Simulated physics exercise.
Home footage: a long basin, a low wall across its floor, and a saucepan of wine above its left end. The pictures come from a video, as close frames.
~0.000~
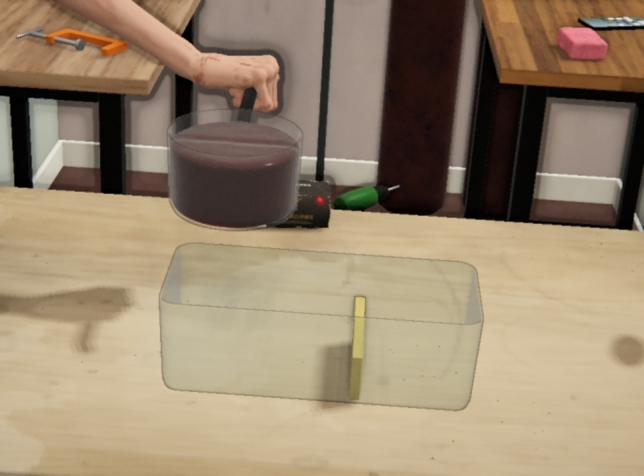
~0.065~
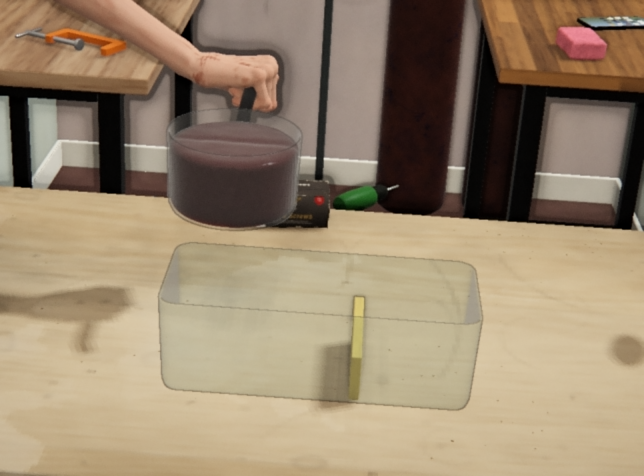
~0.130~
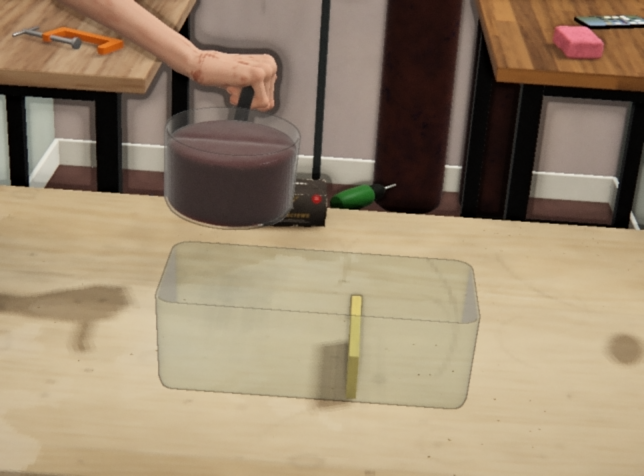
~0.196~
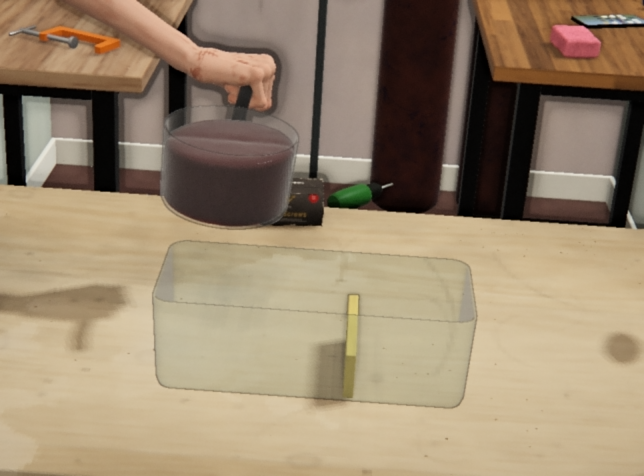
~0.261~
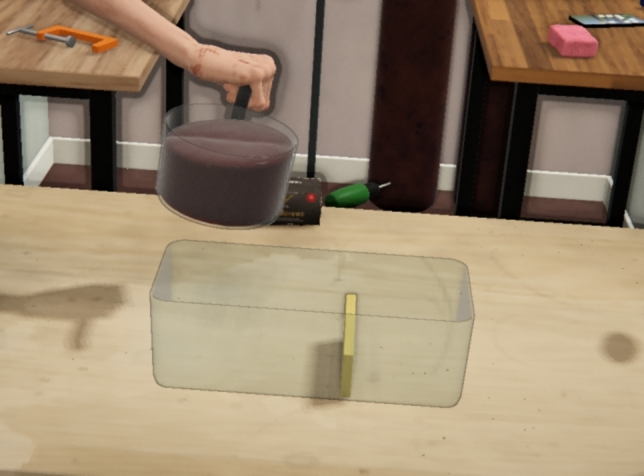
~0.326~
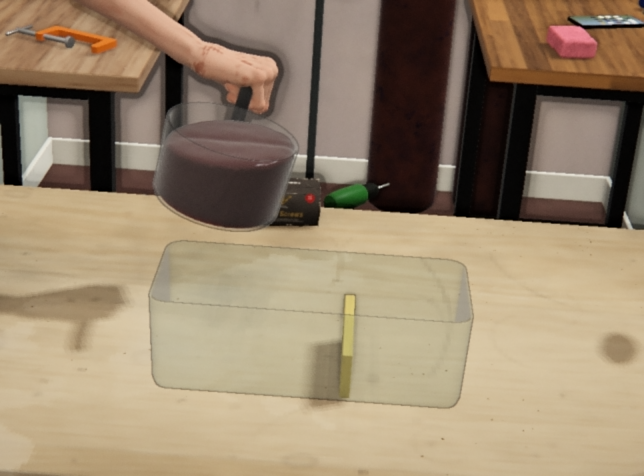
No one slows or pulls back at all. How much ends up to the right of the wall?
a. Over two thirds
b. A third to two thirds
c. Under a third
Answer: B.
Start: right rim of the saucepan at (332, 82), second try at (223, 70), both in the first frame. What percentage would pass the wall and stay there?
In turn 75 % and 5 %.
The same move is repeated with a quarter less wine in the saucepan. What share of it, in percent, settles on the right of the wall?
Near 30 %.
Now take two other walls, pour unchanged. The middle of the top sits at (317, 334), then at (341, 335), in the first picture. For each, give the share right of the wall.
75 per cent, then 60 per cent, roughly.
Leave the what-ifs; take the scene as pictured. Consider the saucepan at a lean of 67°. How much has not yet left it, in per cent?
Near 55 percent is still in there.
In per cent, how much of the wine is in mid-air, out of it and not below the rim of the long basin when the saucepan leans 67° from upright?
Something close to 25 percent of it.
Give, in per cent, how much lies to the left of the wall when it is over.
It comes to some 50 per cent.
A moment on, the saucepan is tipped part way and 56 per cent is still to pour, 5 is left of the wall and 13 right of it.
Next, the saucepan is tipped right over and 8 per cent is still to pour, 39 is left of the wall and 46 right of it.
Then the saucepan is tipped right over and 0 per cent is still to pour, 52 is left of the wall and 47 right of it.
Later the saucepan is tipped right over and 0 per cent is still to pour, 52 is left of the wall and 47 right of it.
In the end 52 per cent lies left of the wall, 47 right of it and 1 outside.
